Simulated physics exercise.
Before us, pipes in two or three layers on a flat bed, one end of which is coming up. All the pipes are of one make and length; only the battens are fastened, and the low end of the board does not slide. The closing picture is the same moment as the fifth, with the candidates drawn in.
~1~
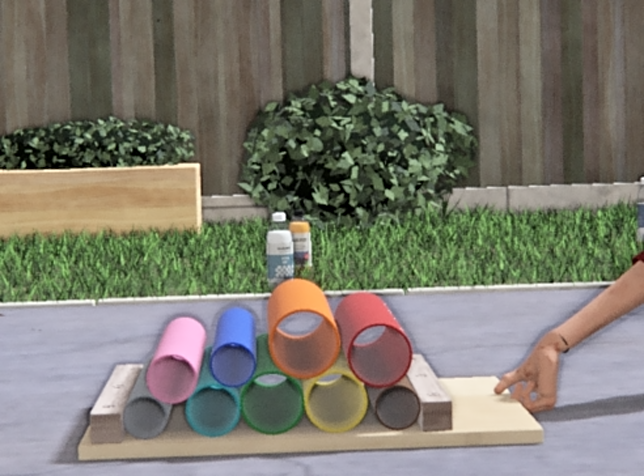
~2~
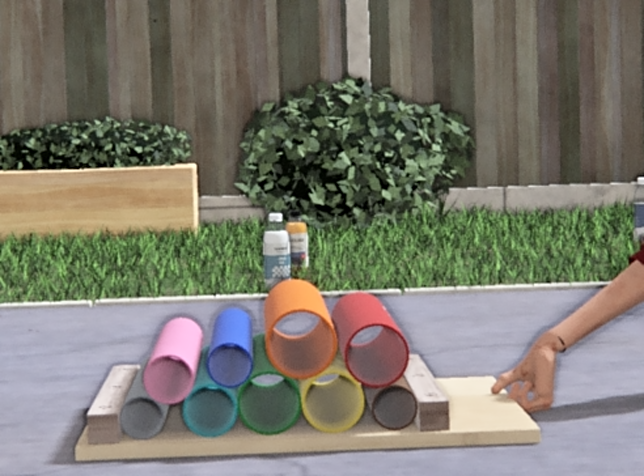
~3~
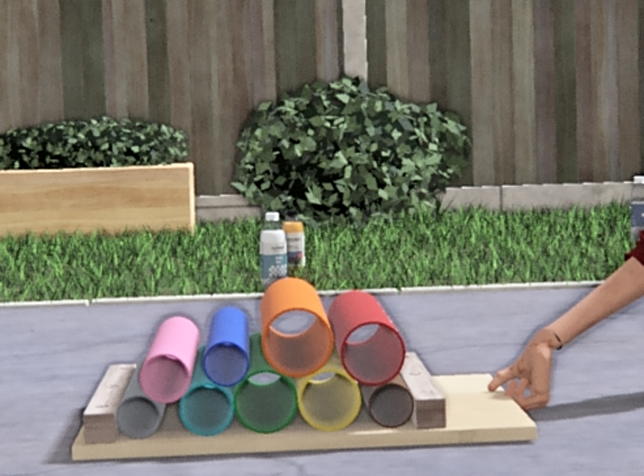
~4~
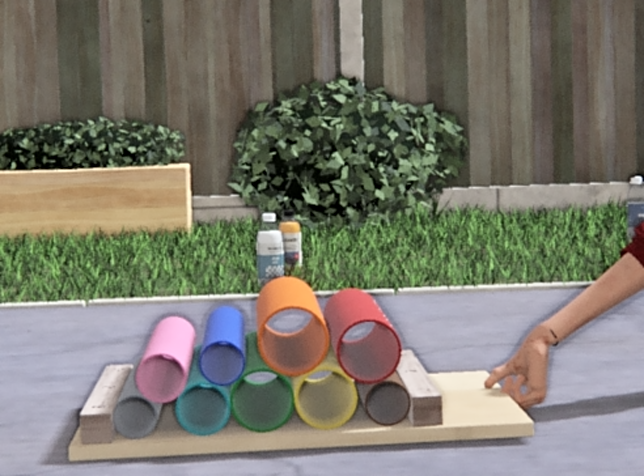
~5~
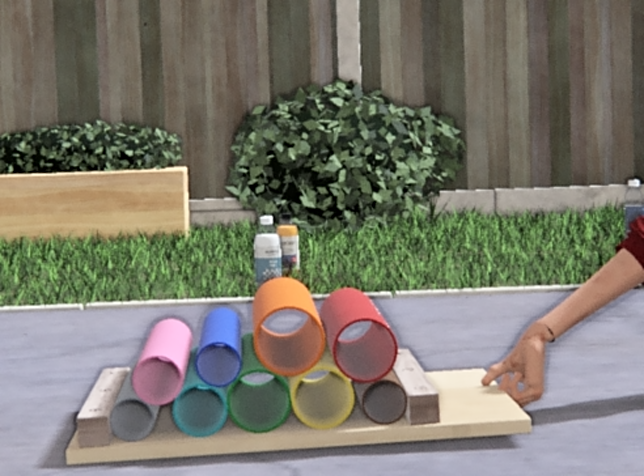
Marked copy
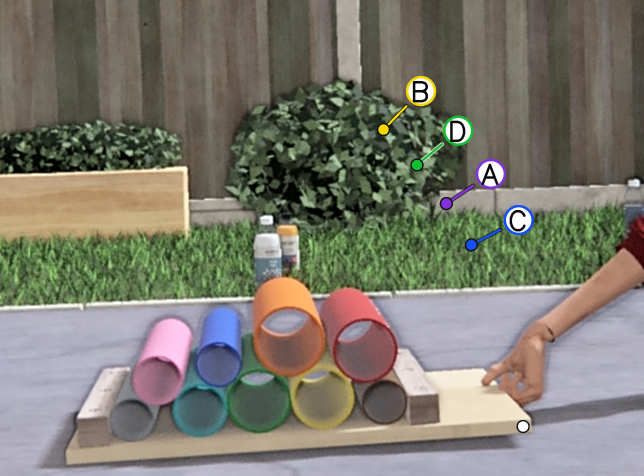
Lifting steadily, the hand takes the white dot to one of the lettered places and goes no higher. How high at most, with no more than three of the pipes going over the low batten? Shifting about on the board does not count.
At most to D.
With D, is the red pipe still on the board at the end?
The red pipe: Yes.
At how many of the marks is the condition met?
Three of the four.
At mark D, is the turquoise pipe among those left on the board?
Yes.
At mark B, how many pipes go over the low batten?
It comes to four.
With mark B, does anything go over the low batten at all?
Yes, at B.
On the marked copy, A at (446, 204); B at (383, 130); C at (472, 245); D at (417, 165); the white dot at (523, 427).
Taking D. A third of the way, board at 20°.
Two thirds of the way, board at 38°.
When it is over, board at 38°, three over the low batten (pink, blue, orange).
As for the rest, A three over the low batten (pink, blue, orange); B four over the low batten (red, pink, blue, orange); C two over the low batten (pink, blue).
